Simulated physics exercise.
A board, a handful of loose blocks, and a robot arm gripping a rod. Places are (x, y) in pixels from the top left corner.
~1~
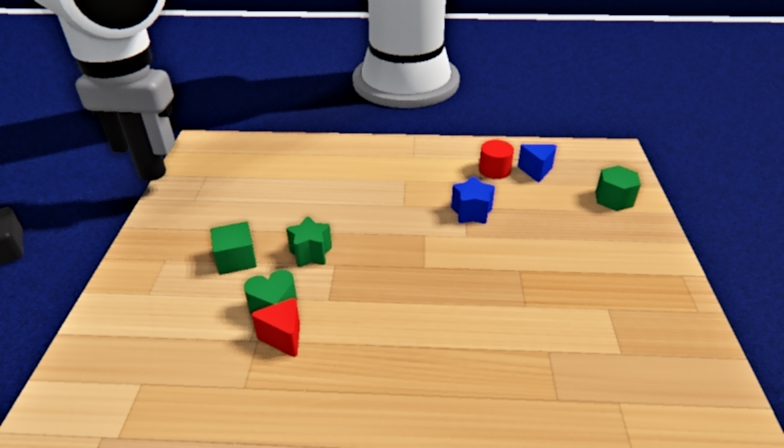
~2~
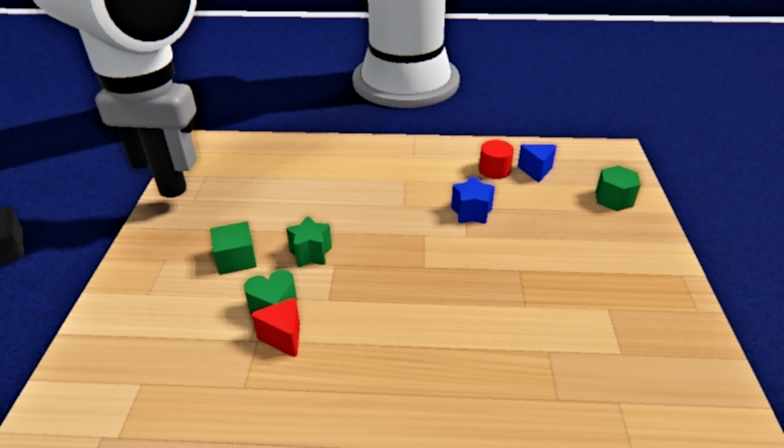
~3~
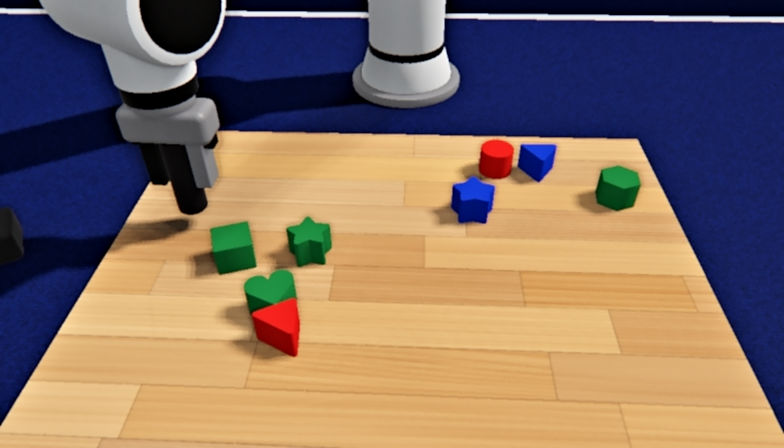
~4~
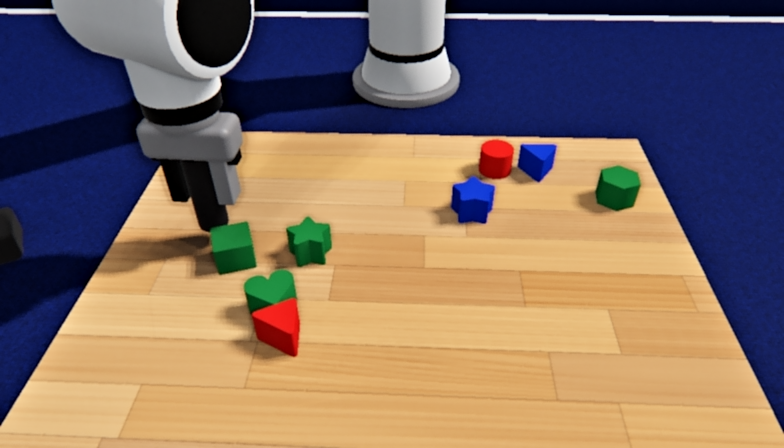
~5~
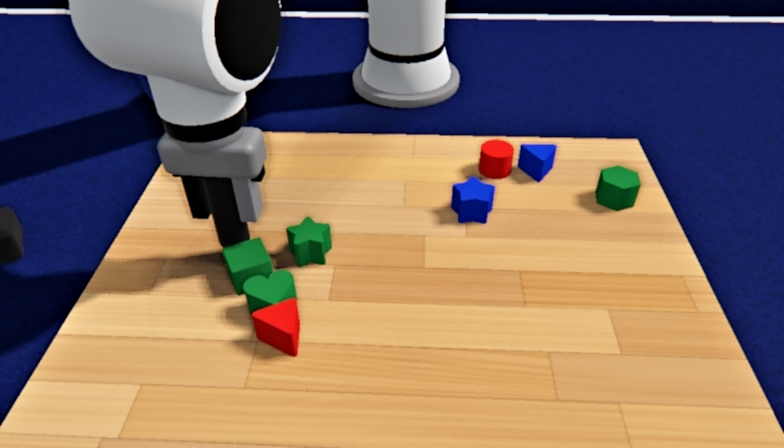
The robot arm moved its rod down and to the right across the wooden board, then nudged the green four-sided block toward the green heart, while the other blocks stayed still.
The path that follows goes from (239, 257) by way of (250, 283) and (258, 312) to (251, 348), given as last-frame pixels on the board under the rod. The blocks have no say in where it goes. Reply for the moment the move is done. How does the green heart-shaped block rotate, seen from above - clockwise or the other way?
Twists anticlockwise.
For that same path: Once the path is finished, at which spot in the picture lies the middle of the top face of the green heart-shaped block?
Its top middle will sit at (328, 328).
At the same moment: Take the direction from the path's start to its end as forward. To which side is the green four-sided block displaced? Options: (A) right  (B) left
Correct choice: B.
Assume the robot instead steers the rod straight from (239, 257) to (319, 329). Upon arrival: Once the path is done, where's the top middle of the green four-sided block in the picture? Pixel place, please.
Close to (328, 334).
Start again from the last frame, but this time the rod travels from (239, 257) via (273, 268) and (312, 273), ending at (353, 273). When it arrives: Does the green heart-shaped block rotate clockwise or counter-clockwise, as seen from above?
Spins clockwise.
The first path, step by step. One third of the way, rod at (246, 267); green four-sided block at (261, 280); green heart-shaped block at (286, 301), turned 15° anticlockwise; red triangular piece at (292, 331), turned 35° clockwise.
Two thirds of the way, rod at (254, 297); green four-sided block at (277, 309), turned 30° anticlockwise; green heart-shaped block at (313, 322), turned 35° anticlockwise; red triangular piece at (304, 353), turned 30° clockwise.
At the end, rod at (246, 332); green four-sided block at (284, 328), turned 55° anticlockwise; green heart-shaped block at (328, 328), turned 60° anticlockwise; red triangular piece at (310, 364), turned 30° clockwise; green star in place.
